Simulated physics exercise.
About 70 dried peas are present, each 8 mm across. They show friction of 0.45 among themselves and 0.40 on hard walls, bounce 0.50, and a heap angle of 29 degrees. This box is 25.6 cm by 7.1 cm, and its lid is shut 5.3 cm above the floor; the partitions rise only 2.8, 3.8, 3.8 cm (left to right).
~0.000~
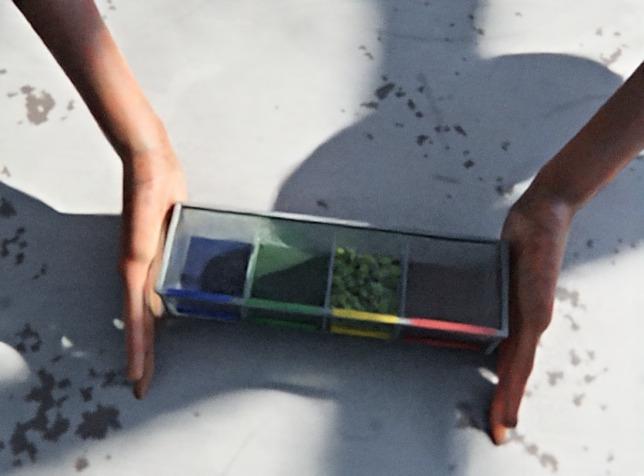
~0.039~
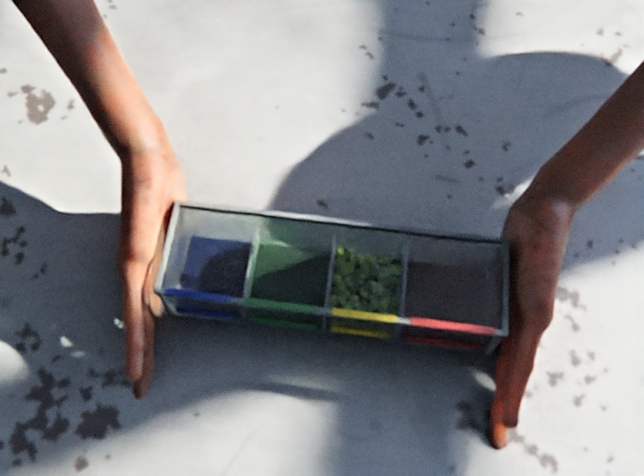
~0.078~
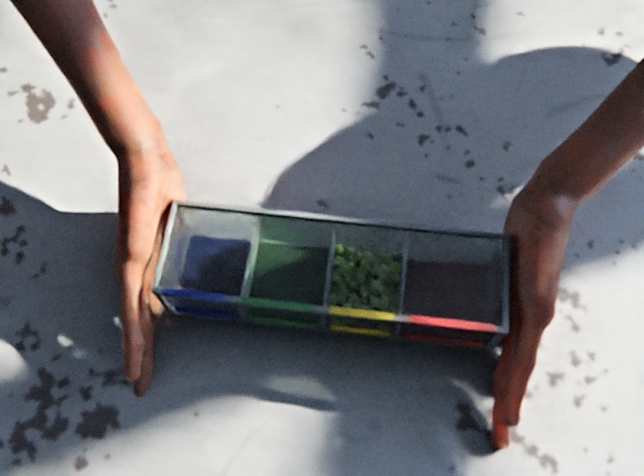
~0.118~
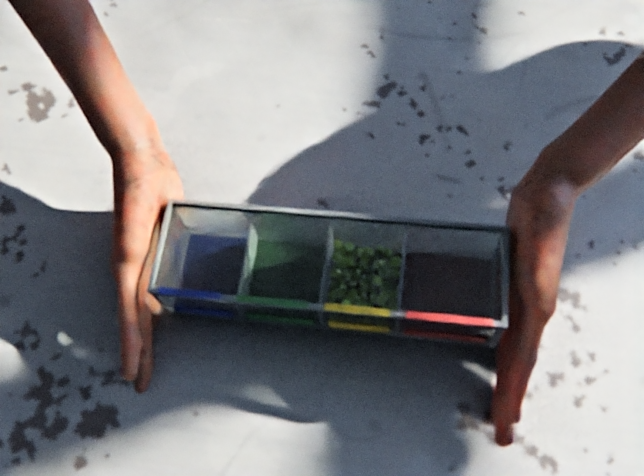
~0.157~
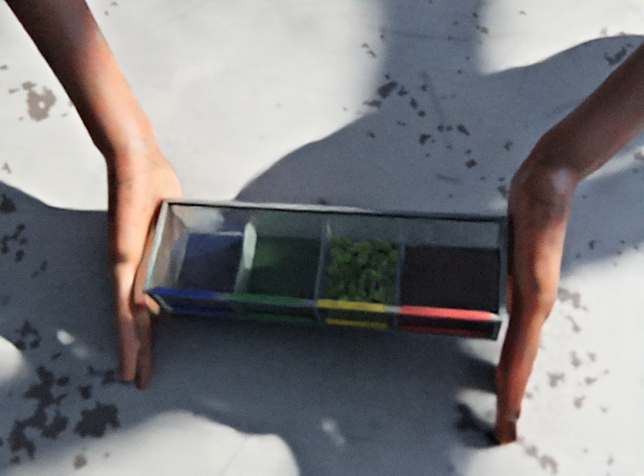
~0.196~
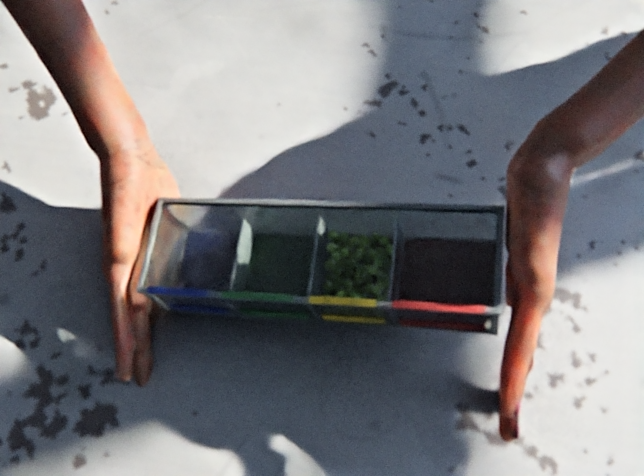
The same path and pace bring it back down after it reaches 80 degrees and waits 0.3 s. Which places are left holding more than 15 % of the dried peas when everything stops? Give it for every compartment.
Red: Not over, blue: Not over, green: Not over, yellow: Over.
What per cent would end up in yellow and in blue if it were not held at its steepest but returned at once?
Result - yellow: 85 %; blue: 5 %.
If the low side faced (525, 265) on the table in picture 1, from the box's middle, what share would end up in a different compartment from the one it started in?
That comes to around 5 per cent.
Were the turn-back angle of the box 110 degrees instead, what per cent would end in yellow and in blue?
Then the yellow compartment would keep 45 per cent and the blue one 40 per cent.
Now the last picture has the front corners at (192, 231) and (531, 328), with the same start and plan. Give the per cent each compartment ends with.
That leaves red with 10 percent, blue with 0, green with 0 and yellow with 90 percent.
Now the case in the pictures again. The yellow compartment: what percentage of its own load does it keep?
Some 100 percent.
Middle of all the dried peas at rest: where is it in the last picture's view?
Approximately (345, 294) in the last picture.
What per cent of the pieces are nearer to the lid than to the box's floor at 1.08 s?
I'd say around 20 percent of the pieces.
Then, at 1.08 s, tilt 80 degrees; green 5 %, yellow 95 %.
After 1.67 s, tilt 42 degrees; blue 5 %, yellow 95 %.
After 2.31 s, tilt 0 degrees; blue 5 %, yellow 95 %.
By 2.7 s all is still; red 0 %, blue 5 %, green 0 %, yellow 95 %.
